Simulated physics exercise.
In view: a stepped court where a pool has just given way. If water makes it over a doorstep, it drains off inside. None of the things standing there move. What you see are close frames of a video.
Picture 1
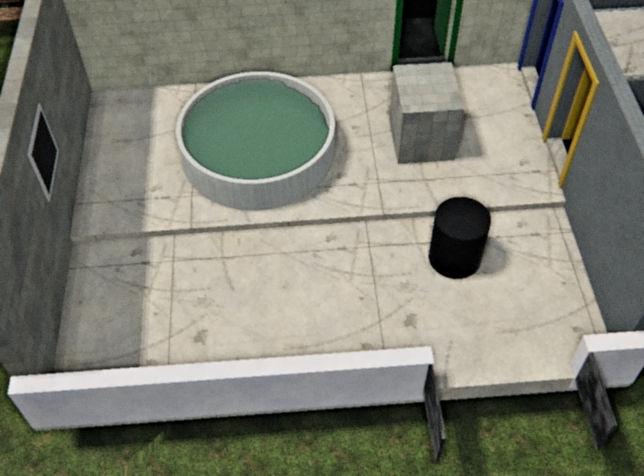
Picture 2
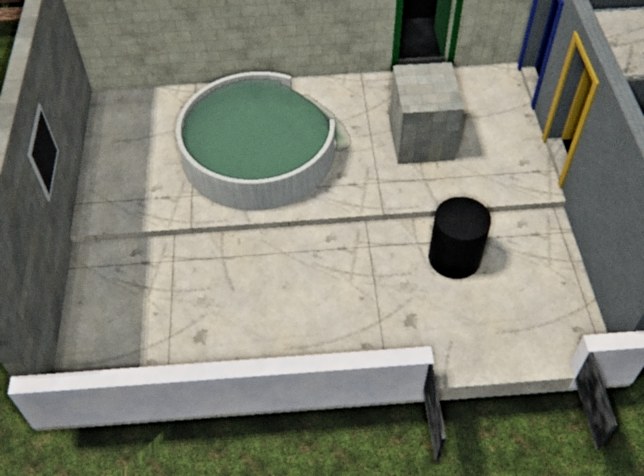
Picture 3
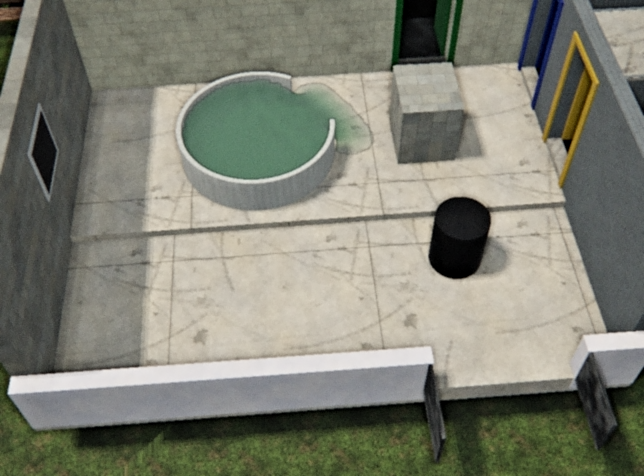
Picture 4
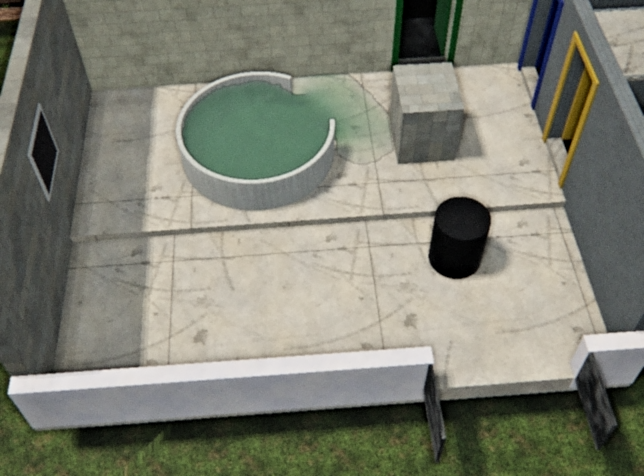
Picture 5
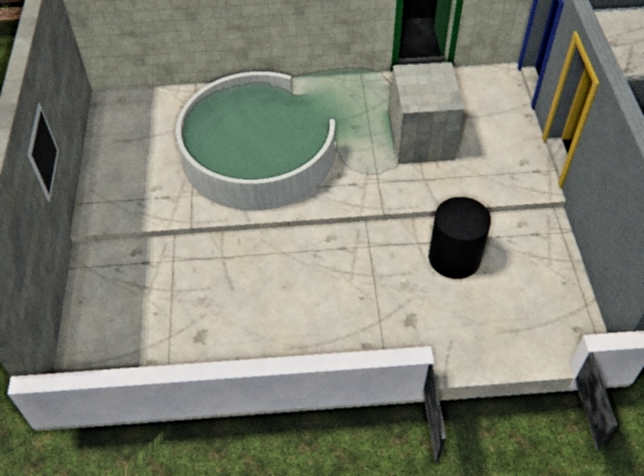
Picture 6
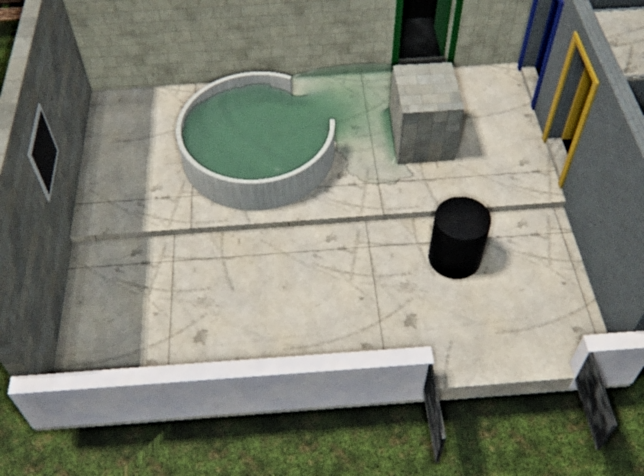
At first, still green water fills a round, pale-walled tank in a stepped court, with a gray block and a black cylinder standing nearby. Then a gap opens in the tank's right side, and water spills through it, spreading in a thin green sheet across the upper paving toward the block and back wall.
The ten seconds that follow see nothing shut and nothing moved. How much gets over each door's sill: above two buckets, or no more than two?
In the end green door: Overshoots; yellow door: Does not overshoot; blue door: Overshoots.
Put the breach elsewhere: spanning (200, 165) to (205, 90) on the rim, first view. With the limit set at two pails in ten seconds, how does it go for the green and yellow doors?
The green door comes in lower, while the yellow door comes in lower.
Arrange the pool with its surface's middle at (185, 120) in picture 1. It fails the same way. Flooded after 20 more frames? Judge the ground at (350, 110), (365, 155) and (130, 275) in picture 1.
One after the other: Awash, awash, dry.
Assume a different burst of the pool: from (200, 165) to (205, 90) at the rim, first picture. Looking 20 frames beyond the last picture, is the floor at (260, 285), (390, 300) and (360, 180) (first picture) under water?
Sequence of results: Missed by the flood, missed by the flood, missed by the flood.
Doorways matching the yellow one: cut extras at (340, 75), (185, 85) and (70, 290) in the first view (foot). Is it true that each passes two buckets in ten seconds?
Above; below; below.
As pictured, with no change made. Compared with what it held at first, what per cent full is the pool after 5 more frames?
Roughly 72 percent.
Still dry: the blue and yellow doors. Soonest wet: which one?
The one in blue.
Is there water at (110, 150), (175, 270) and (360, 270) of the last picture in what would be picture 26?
Result, in order: Unflooded / unflooded / waterlogged.
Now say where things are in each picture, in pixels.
Still water in the round tank at (256, 128), in the first picture.
The front is at (341, 148), out from the gap at (318, 115), in the second picture.
The front is at (366, 143), out from the gap at (318, 117), in the third picture.
The front is at (391, 144), out from the gap at (318, 117), in the fourth picture.
The front is at (378, 73), out from the gap at (318, 117), in the fifth picture.
The front is at a hidden place, out from the gap at (318, 117), in the sixth picture.
A moment on, water covers 15 % of the floor; the green door under two buckets in, the yellow door not reached, the blue door not reached.
Next, water covers 25 % of the floor; the green door over two buckets in, the yellow door not reached, the blue door over two buckets in.
Then, water covers 45 % of the floor; the green door far over two buckets in, the yellow door wet at the sill, nothing in, the blue door far over two buckets in.
Later, water covers 65 % of the floor; the green door far over two buckets in, the yellow door wet at the sill, nothing in, the blue door far over two buckets in.
In the end, water covers 85 % of the floor; the green door far over two buckets in, the yellow door wet at the sill, nothing in, the blue door far over two buckets in.
